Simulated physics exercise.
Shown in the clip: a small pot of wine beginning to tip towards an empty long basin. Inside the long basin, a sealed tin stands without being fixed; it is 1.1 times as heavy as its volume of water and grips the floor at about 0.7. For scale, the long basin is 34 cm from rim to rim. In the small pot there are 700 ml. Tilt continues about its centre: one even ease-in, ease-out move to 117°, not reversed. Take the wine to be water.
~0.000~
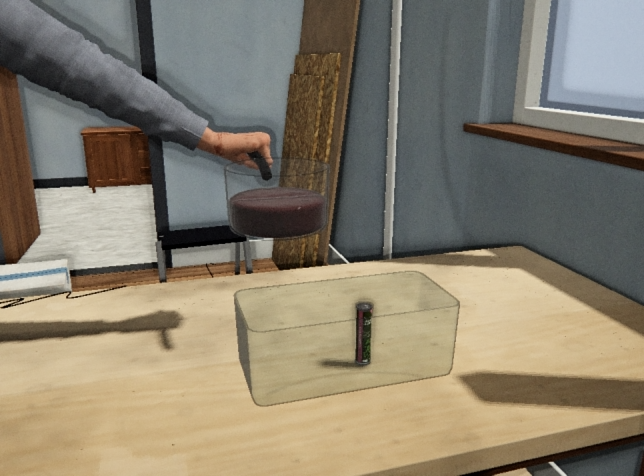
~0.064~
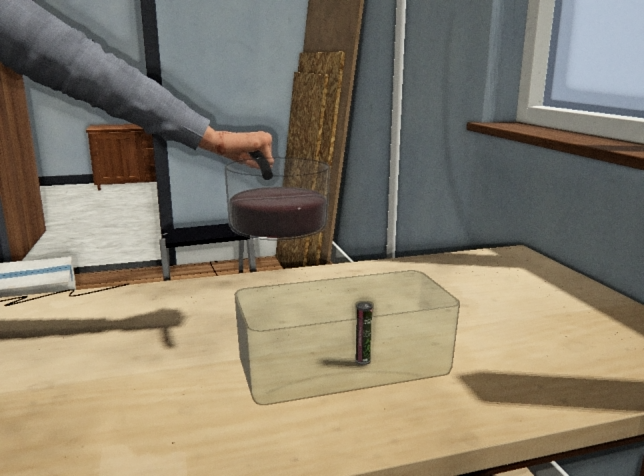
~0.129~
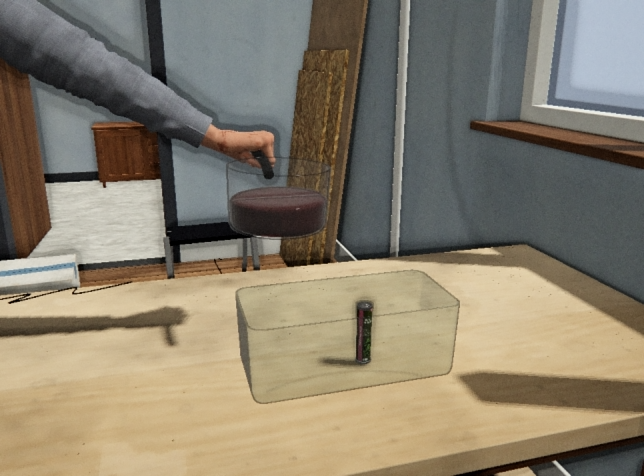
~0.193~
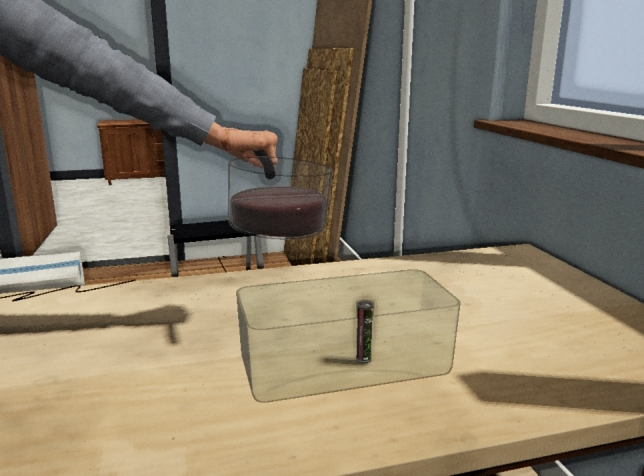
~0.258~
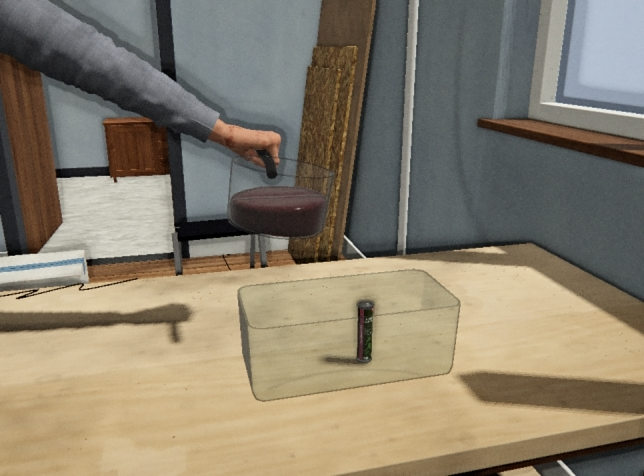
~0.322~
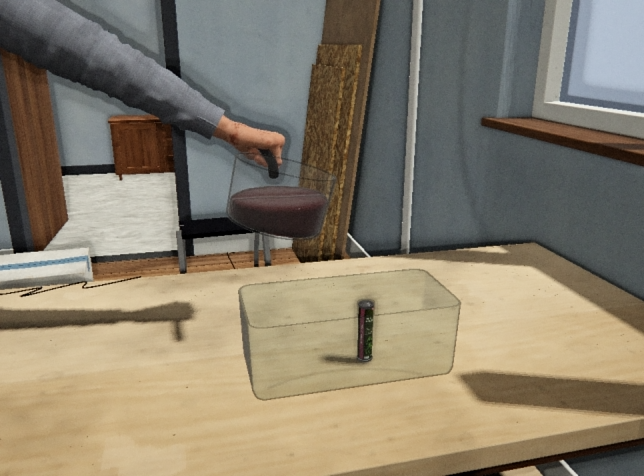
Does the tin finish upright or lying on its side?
It finishes lying on its side.
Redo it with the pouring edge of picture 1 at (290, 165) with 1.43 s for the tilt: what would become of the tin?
Then it stays up.
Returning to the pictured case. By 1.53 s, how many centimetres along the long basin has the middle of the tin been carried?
Its middle sits about 8 cm from the start.
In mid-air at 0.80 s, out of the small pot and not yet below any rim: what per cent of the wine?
Some 24 per cent, I reckon.
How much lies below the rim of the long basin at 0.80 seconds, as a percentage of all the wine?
Fraction in basin: Approx. 2%.
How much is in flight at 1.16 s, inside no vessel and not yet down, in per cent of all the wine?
It comes to some 16 percent of the total.
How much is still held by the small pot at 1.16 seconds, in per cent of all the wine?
14 %.
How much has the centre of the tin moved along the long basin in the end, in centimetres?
Net tin displacement: Roughly 8.0 cm.
After 0.80 s the tilt is 70° and 74 per cent is still to pour; the tin stands where it began.
After 1.16 s the tilt is 107° and 13 per cent is still to pour; the tin stands where it began.
After 1.53 s the tilt is 117° and 0 per cent is still to pour; the tin lies on its side.
After 1.93 s the tilt is 117° and 0 per cent is still to pour; the tin lies on its side.
In the end the tin lies on its side.
